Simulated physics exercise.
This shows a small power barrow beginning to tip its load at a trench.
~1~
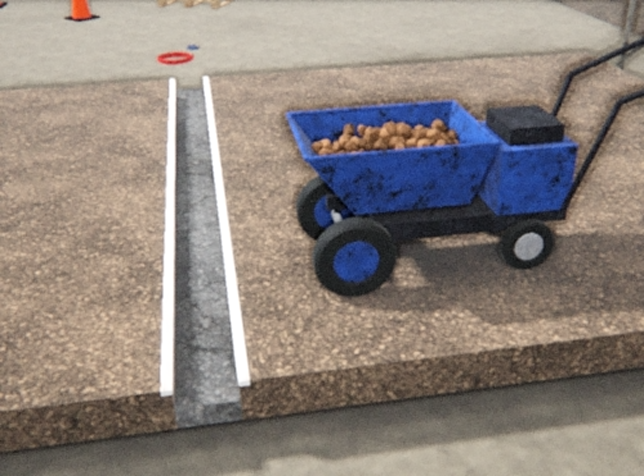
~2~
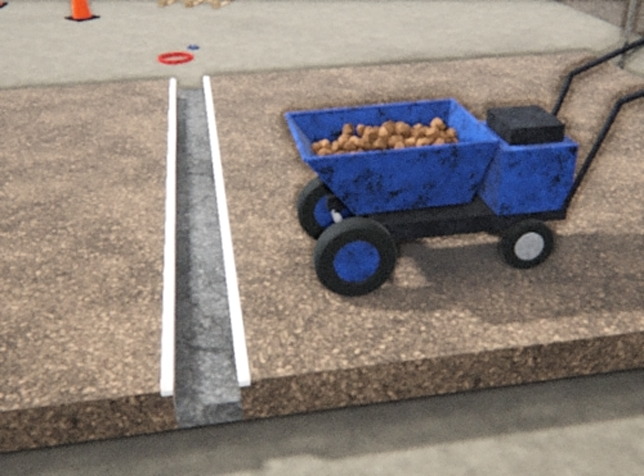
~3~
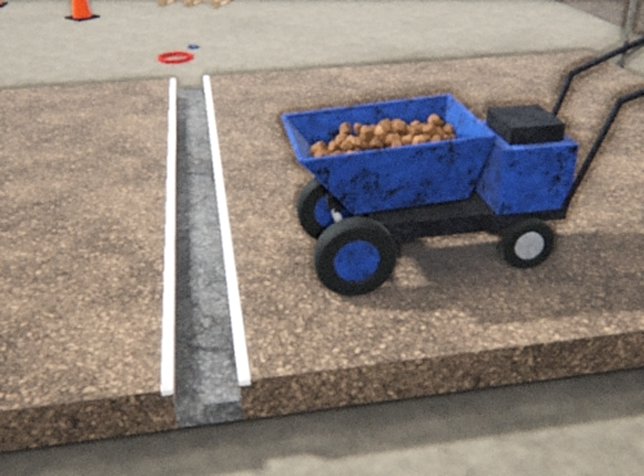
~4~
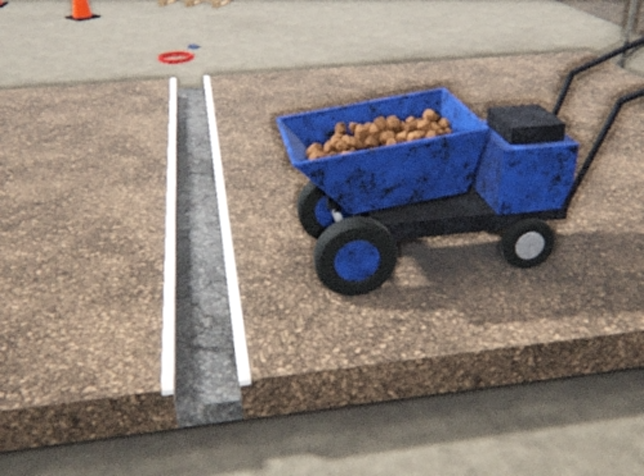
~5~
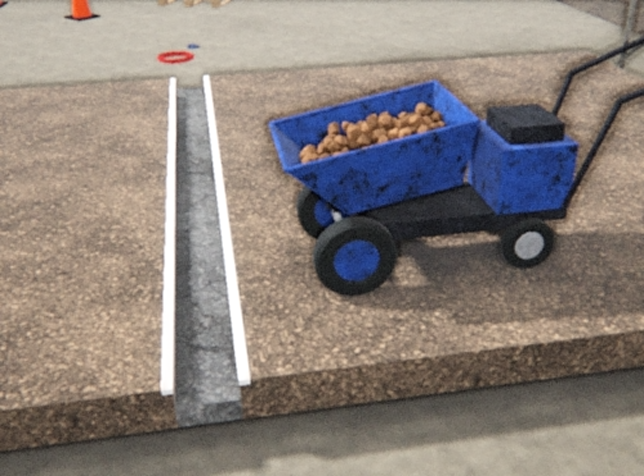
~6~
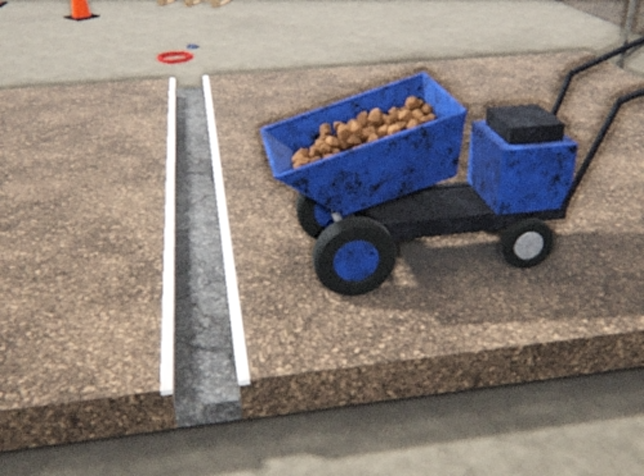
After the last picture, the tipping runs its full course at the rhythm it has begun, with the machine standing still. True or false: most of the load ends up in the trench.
True.
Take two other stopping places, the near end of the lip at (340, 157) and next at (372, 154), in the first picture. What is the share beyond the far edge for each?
First position: Some 0 percent; second position: Some 0 percent.
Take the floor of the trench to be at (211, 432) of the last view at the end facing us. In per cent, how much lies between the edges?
I'd put it at about 90 in a hundred.
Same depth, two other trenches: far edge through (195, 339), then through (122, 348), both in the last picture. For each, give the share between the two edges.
First try: About 40 %; second try: About 90 %.
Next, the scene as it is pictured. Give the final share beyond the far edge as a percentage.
Roughly 10 per cent of the load.
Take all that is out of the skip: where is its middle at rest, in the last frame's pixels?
The centre settles at about (199, 277).
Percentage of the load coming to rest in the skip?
15 in a hundred, roughly.
Shortly afterwards, skip tipped steeply; the whole lot in the skip.
Next, skip tipped steeply; all but a few in the skip; a little in or heaped over the trench; only a few falling.
Some moments later, skip tipped right over; near a quarter in the skip; only a few short of the trench; near two thirds in or heaped over the trench; a little beyond it.
In the end, skip tipped right over; a little in the skip; a little short of the trench; near two thirds in or heaped over the trench; a little beyond it.
